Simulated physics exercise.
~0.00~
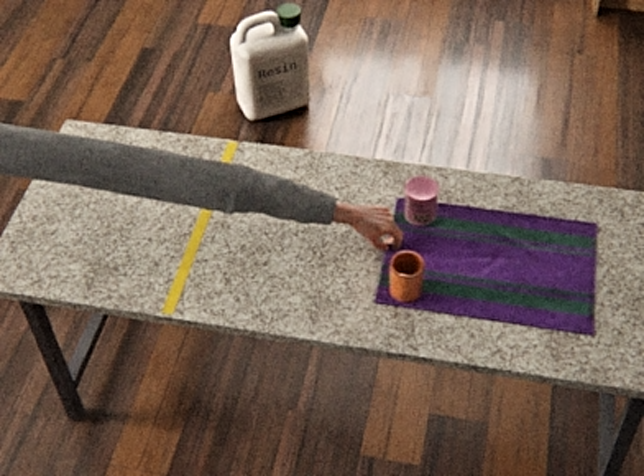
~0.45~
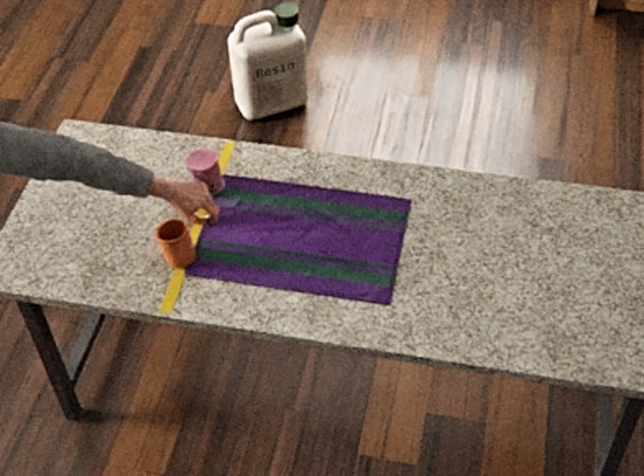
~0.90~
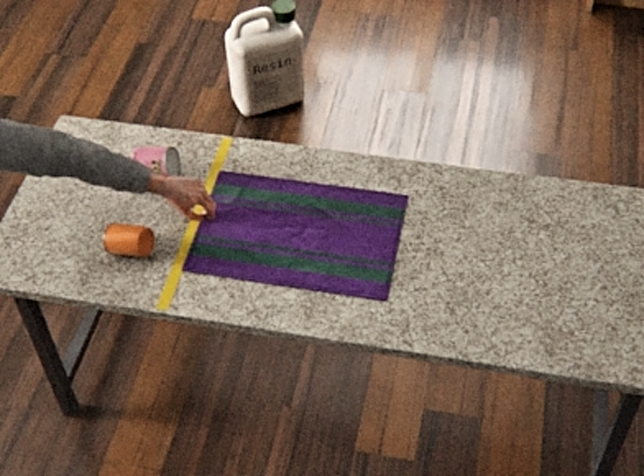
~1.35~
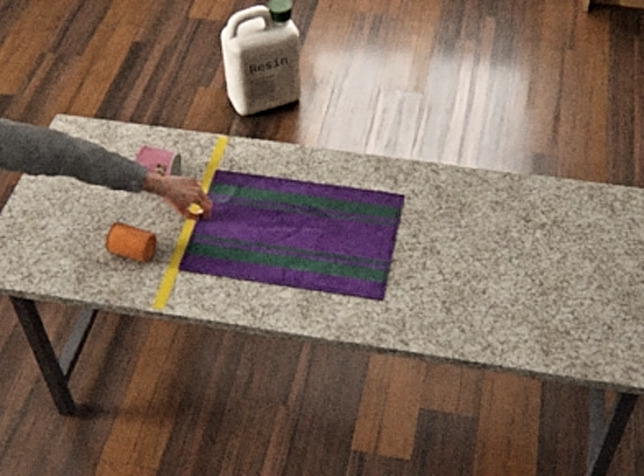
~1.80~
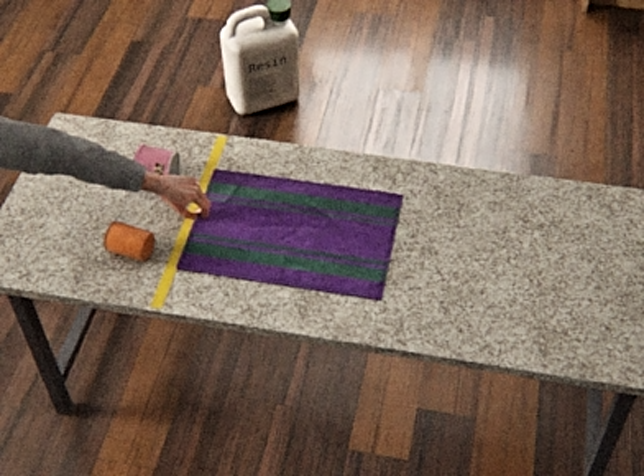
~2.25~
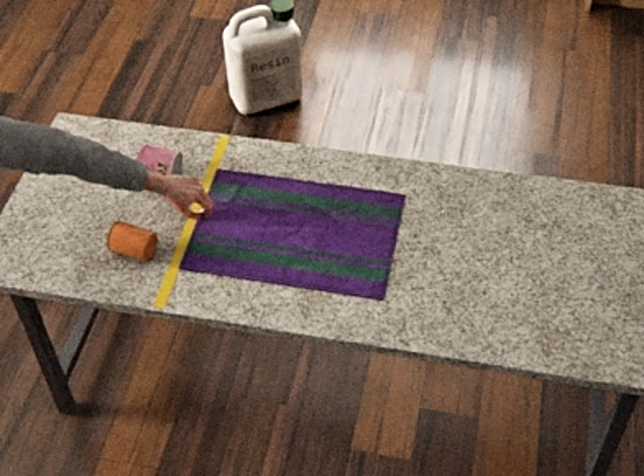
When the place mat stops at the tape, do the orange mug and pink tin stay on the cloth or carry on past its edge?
Both carry on past the edge of the cloth. The orange mug and the pink tin end up lying on their sides on the bare tabletop to the left of the place mat.
